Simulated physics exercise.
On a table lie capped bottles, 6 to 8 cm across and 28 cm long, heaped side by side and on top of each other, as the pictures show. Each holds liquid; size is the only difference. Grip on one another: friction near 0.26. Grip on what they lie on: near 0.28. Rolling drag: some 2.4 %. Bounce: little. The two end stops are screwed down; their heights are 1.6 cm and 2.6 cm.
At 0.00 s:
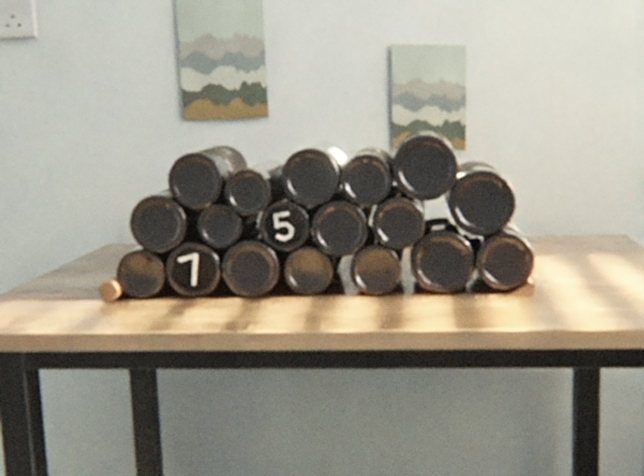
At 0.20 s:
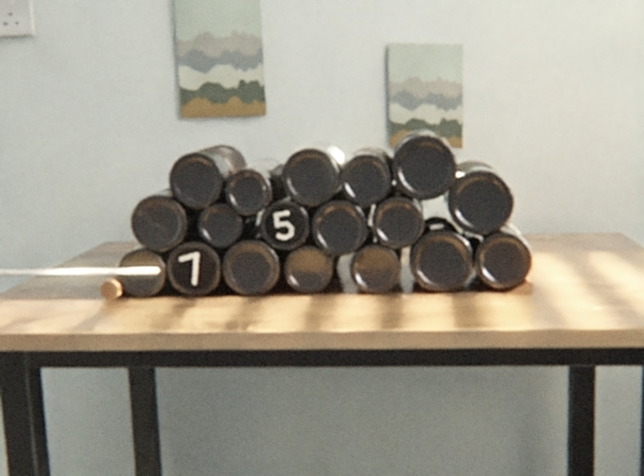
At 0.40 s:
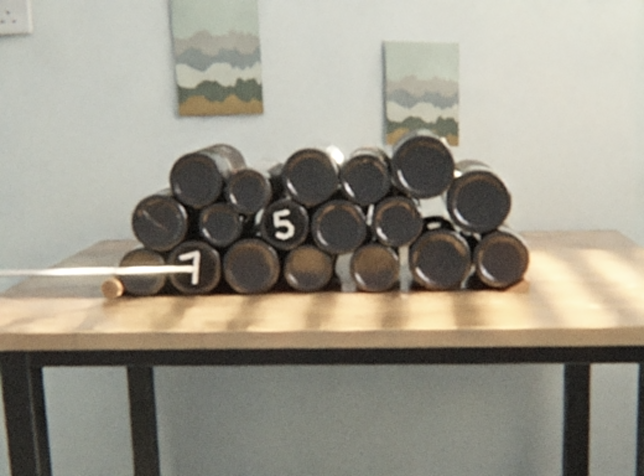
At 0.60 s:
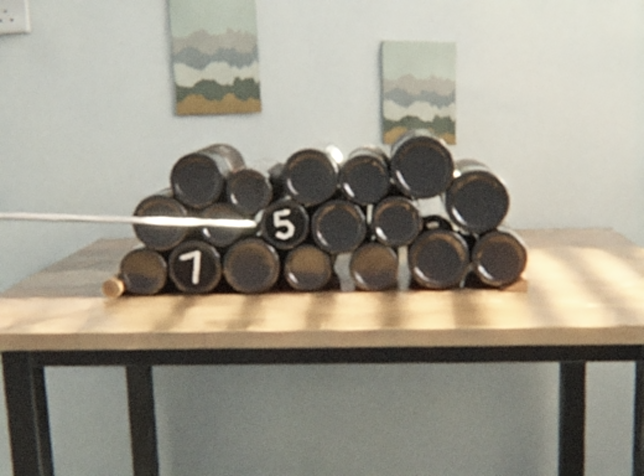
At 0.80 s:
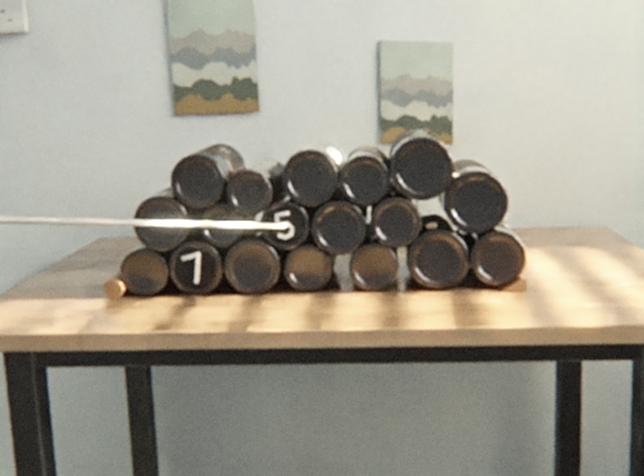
At first, dark capped bottles lie heaped in rows on a wooden table, two of them marked with white numbers. Then a thin pale pointer enters from the left and indicates bottle seven in the bottom row. Finally it points to bottle five, higher up, while the heap stays still.
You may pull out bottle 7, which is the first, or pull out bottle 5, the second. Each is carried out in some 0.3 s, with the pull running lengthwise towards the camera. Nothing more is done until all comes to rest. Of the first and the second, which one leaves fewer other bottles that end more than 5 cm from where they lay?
The second.
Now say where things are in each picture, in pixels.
In the first picture, 18 bottles, 6 on the base, highest (425, 168); no. 7 (193, 270), no. 5 (284, 226); left round bar (2.6 cm) (108, 281); right wedge (1.6 cm) (532, 283).
In the second picture, nothing has moved, the pointer shows the first choice, no. 7 at (193, 269).
In the third picture, nothing has moved, the pointer shows the first choice, no. 7 at (194, 268).
In the fourth picture, nothing has moved, the pointer shows the second choice, no. 5 at (284, 225).
In the fifth picture, nothing has moved, the pointer shows the second choice, no. 5 at (285, 226).
First choice, 0.65 s in, 2 now displaced over 5 cm; the one last seen at (160, 224) 4.7 cm left.
First choice, at rest by 1.3 s, 4 moved over 5 cm; 1 over the left round bar; the one last seen at (160, 224) fallen off to the left; top of the pile 20 cm high, from 20 cm.
Second choice, 0.48 s in, 0 now displaced over 5 cm.
Second choice, at rest by 0.7 s, 0 moved over 5 cm; not one over the end stops; top of the pile 20 cm high, from 20 cm.
